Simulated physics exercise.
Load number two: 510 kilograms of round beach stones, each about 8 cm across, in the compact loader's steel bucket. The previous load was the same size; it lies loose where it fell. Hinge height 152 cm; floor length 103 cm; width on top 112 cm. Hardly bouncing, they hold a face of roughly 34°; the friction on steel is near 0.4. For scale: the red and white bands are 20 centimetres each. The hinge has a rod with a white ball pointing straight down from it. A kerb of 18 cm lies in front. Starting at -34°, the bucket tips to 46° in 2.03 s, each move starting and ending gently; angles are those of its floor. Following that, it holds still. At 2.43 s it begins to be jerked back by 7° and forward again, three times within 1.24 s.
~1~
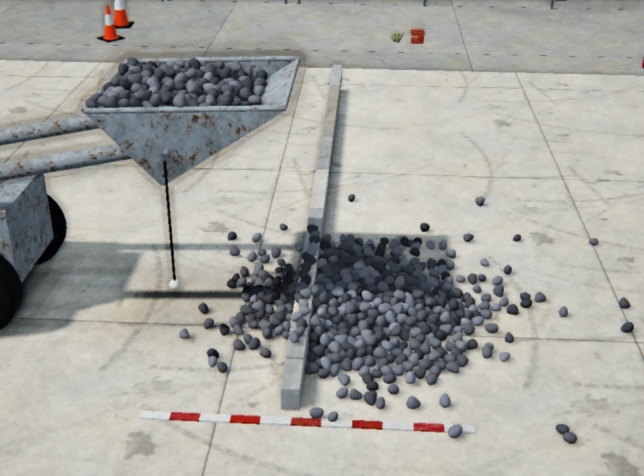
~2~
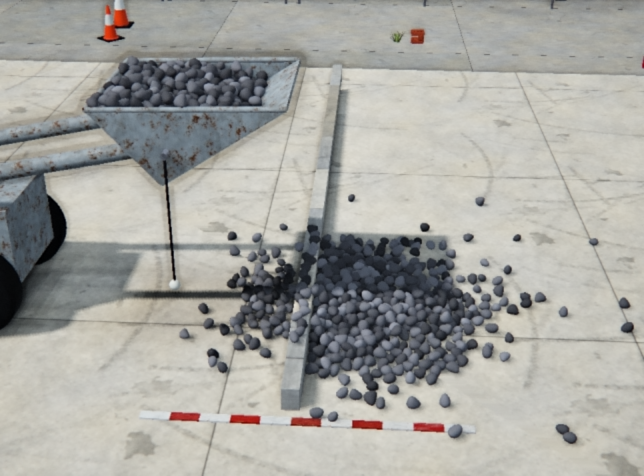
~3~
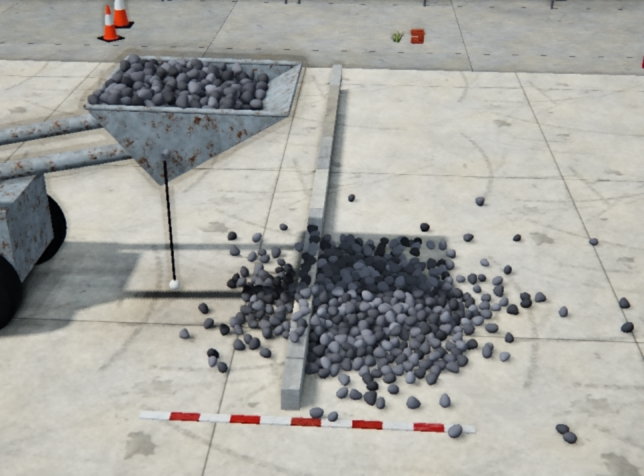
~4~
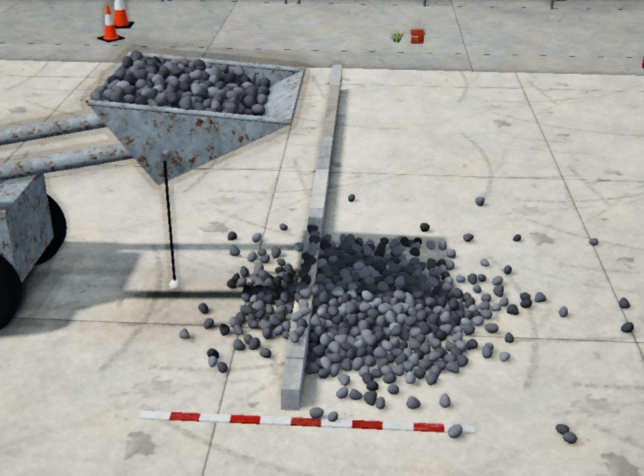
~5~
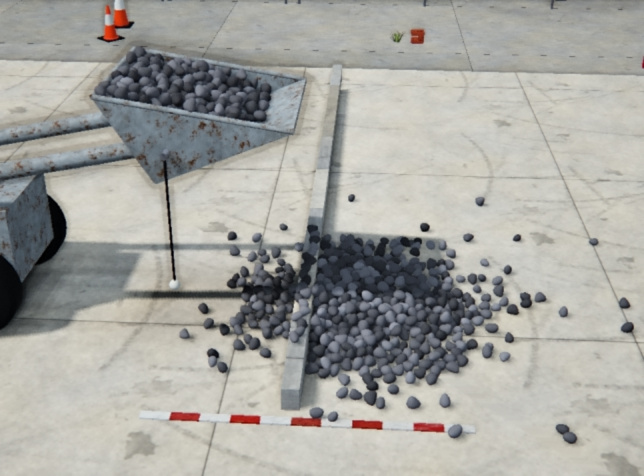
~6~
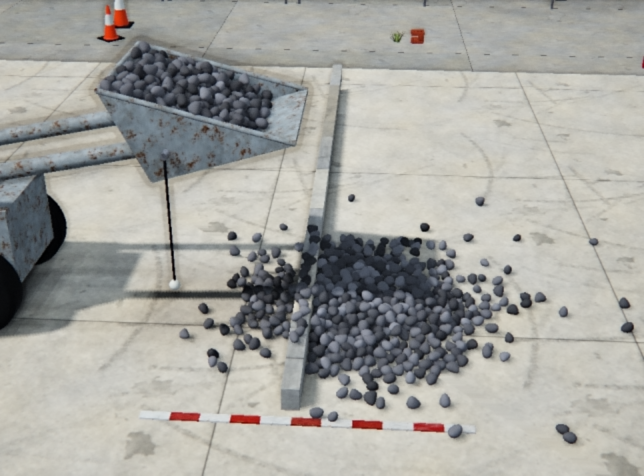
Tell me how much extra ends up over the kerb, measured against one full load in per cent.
The extra comes to about 60 percent of a load.
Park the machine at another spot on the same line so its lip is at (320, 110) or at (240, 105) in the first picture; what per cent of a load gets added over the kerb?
About 90 per cent for the first, 15 per cent for the second.
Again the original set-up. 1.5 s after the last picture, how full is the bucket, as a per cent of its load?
About 10 per cent is held.
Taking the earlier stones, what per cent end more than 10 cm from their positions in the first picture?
The answer is about 15 per cent.
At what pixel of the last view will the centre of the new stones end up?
In the last view, about pixel (327, 289).
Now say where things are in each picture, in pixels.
Lip at (286, 108), floor tilted -34°, highest stones at (175, 74). The earlier load is highest near (309, 268), 23 cm above ground level, 16 % on this side of the kerb, 85 % over the kerb, in the first picture.
Lip at (287, 110), floor tilted -33°, highest stones at (175, 73), in the second picture.
Lip at (289, 115), floor tilted -31°, highest stones at (158, 73), in the third picture.
Lip at (291, 122), floor tilted -27°, highest stones at (144, 68), in the fourth picture.
The bucket is at -23°, its lip at (294, 132); the top of the load is at (141, 63), in the fifth picture.
Lip at (296, 144), floor tilted -17°, highest stones at (146, 59), in the sixth picture.
Then, 0.9 s after the last picture the floor is at 33°; in per cent of one load, 86 in the bucket, 28 on this side of the kerb, 86 over the kerb; the foremost stones are at (613, 330).
Then, 1.5 s after the last picture the floor is at 46°; in per cent of one load, 8 in the bucket, 60 on this side of the kerb, 132 over the kerb; the foremost stones are at (613, 330).
Then, 3.5 s after the last picture the floor is at 46°; in per cent of one load, 0 in the bucket, 55 on this side of the kerb, 145 over the kerb; the foremost stones are at (613, 330).
Then, 6.3 s after the last picture the floor is at 46°; in per cent of one load, 0 in the bucket, 55 on this side of the kerb, 145 over the kerb; the foremost stones are at (613, 330). Net gain over the kerb, 60.
